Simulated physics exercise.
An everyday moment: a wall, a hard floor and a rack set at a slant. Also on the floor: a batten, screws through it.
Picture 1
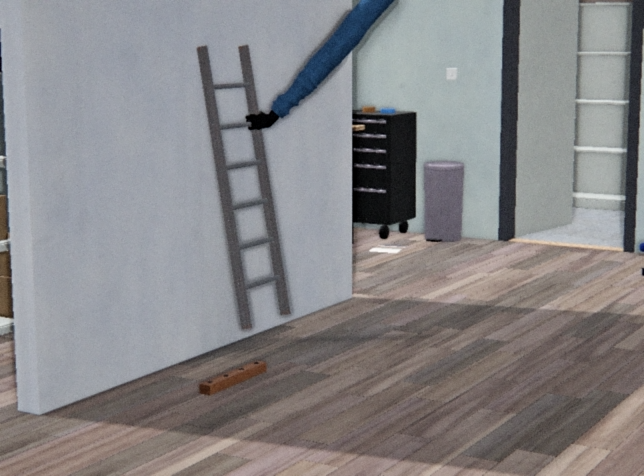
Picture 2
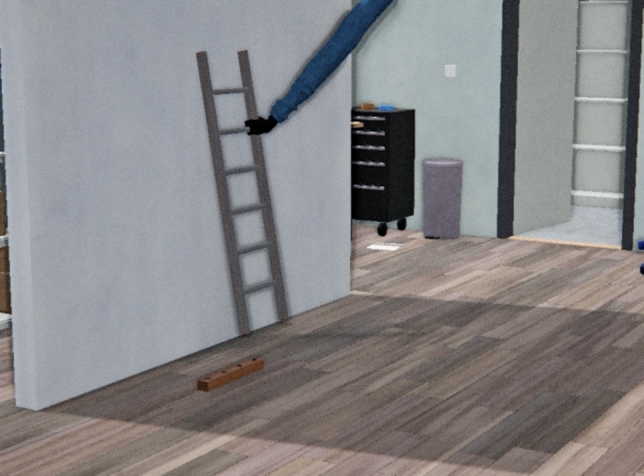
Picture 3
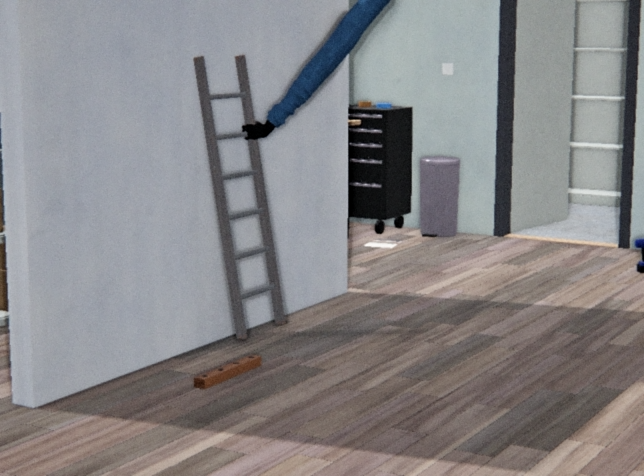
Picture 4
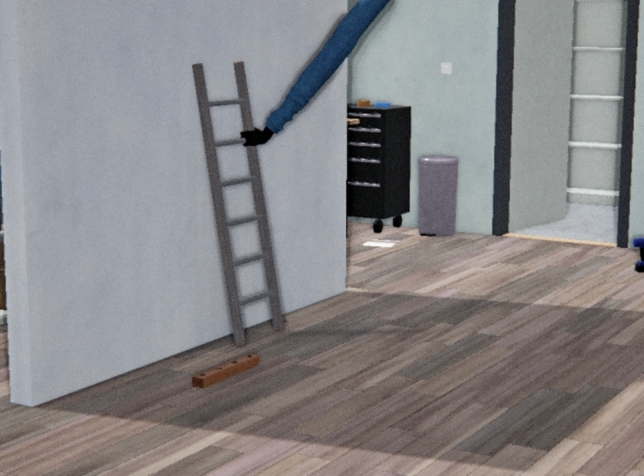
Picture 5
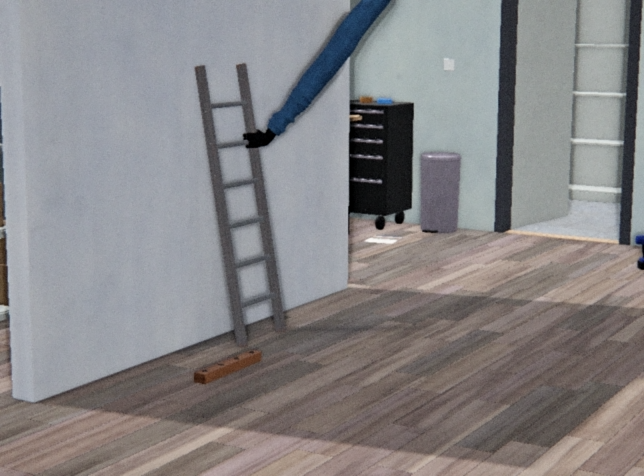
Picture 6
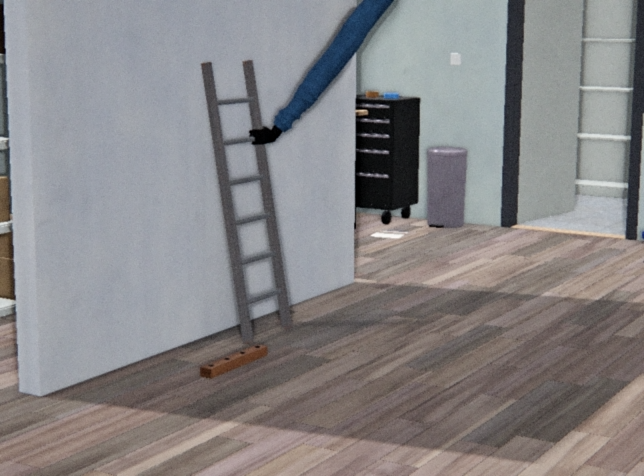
To begin with, a black-gloved hand on a blue-sleeved arm holds a grey ladder-like rack at a slant near a pale wall, above a wooden floor with a brown batten on it. The hand lowers the rack a short way until its foot is down by the batten, still gripping it.
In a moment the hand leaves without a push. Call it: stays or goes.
Stays.
Then, 0.34 s later than the last frame, grey rack at rest near (248, 200).
When it is over, the grey rack remains leaning, near (248, 200).
